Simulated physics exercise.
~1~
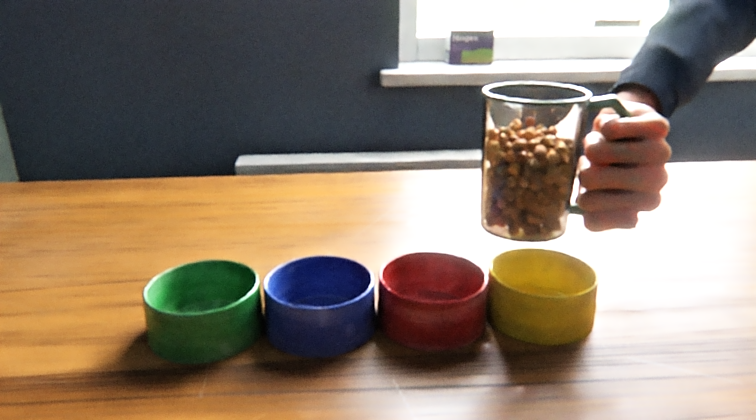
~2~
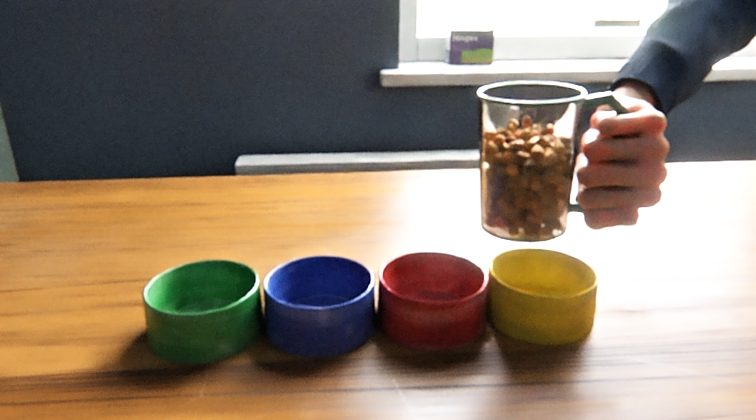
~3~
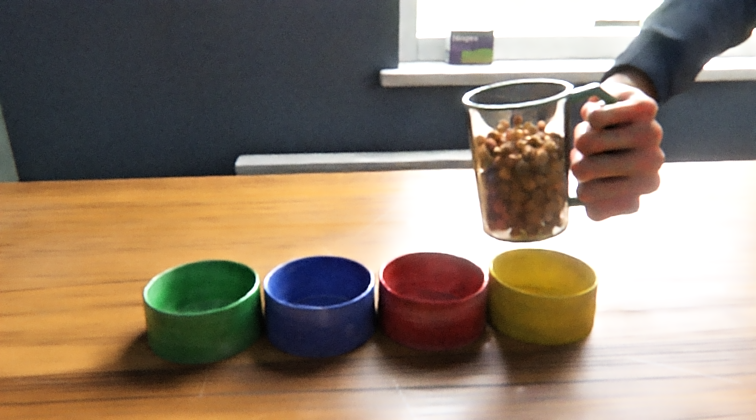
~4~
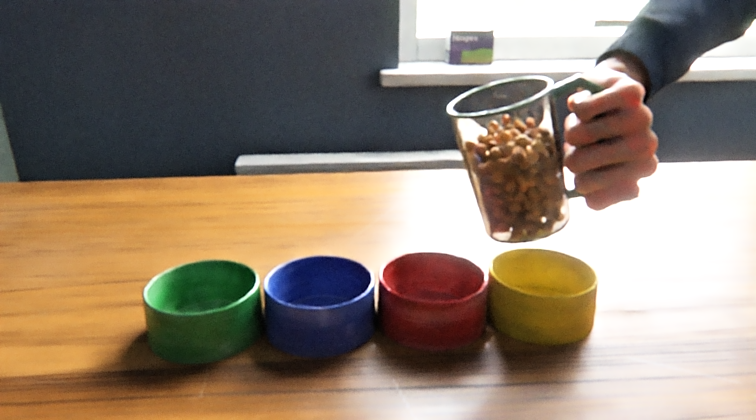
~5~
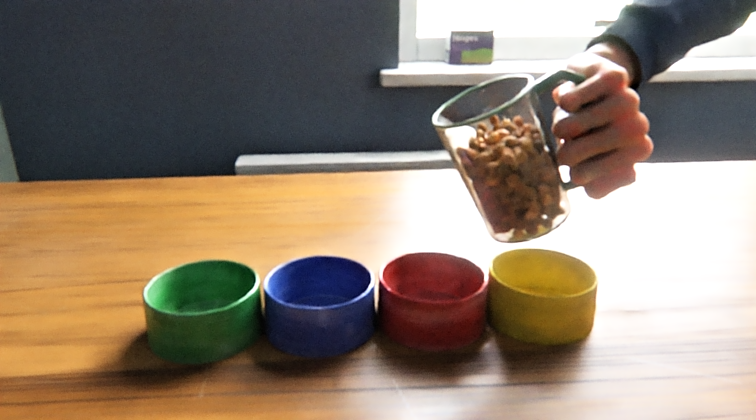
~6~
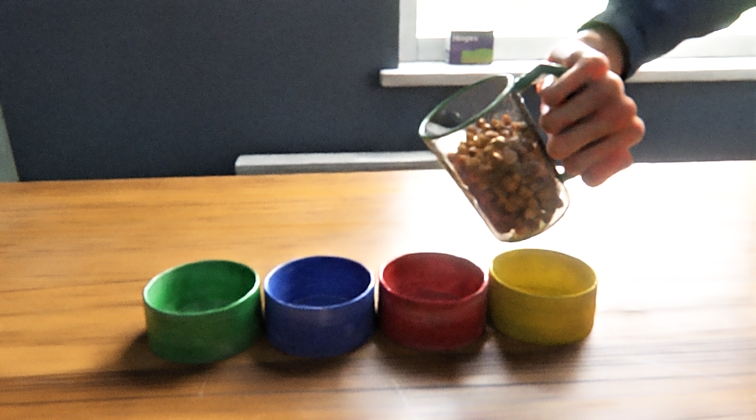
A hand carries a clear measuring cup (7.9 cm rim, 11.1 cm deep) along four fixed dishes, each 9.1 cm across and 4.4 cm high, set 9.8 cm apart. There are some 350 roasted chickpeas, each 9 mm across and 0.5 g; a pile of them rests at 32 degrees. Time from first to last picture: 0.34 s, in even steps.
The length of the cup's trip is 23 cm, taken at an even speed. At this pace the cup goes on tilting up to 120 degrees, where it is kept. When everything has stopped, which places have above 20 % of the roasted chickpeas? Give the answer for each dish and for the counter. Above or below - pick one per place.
Red dish: Below; blue dish: Above; green dish: Below; yellow dish: Below; counter: Below.
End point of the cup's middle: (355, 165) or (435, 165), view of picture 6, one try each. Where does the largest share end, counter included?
Most lands at blue on the first run and at blue on the second.
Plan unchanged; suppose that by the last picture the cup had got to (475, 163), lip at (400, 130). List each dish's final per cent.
Red: 0 / blue: 0 / green: 80 / yellow: 0.
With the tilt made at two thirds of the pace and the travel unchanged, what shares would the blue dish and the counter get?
Shares: Blue at 50; counter at 20.
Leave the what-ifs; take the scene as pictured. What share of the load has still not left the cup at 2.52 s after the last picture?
Approx. 0 % - an estimate.
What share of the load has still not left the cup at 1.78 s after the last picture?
Somewhere close to 0 percent.
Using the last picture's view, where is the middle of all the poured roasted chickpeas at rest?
Centre at rest, approx.: (310, 299) px.
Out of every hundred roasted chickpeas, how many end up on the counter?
Estimate: Near 10 per cent.
Then, 1.07 s after the last picture, tilt 120 degrees; cup holds 10 %, blue 90 %.
Then, 1.78 s after the last picture, tilt 120 degrees; cup holds 0 %, blue 90 %.
Then, 2.52 s after the last picture, tilt 120 degrees; cup holds 0 %, blue 90 %.
In the end, red 0 %, blue 90 %, green 0 %, yellow 0 %, counter 10 %.
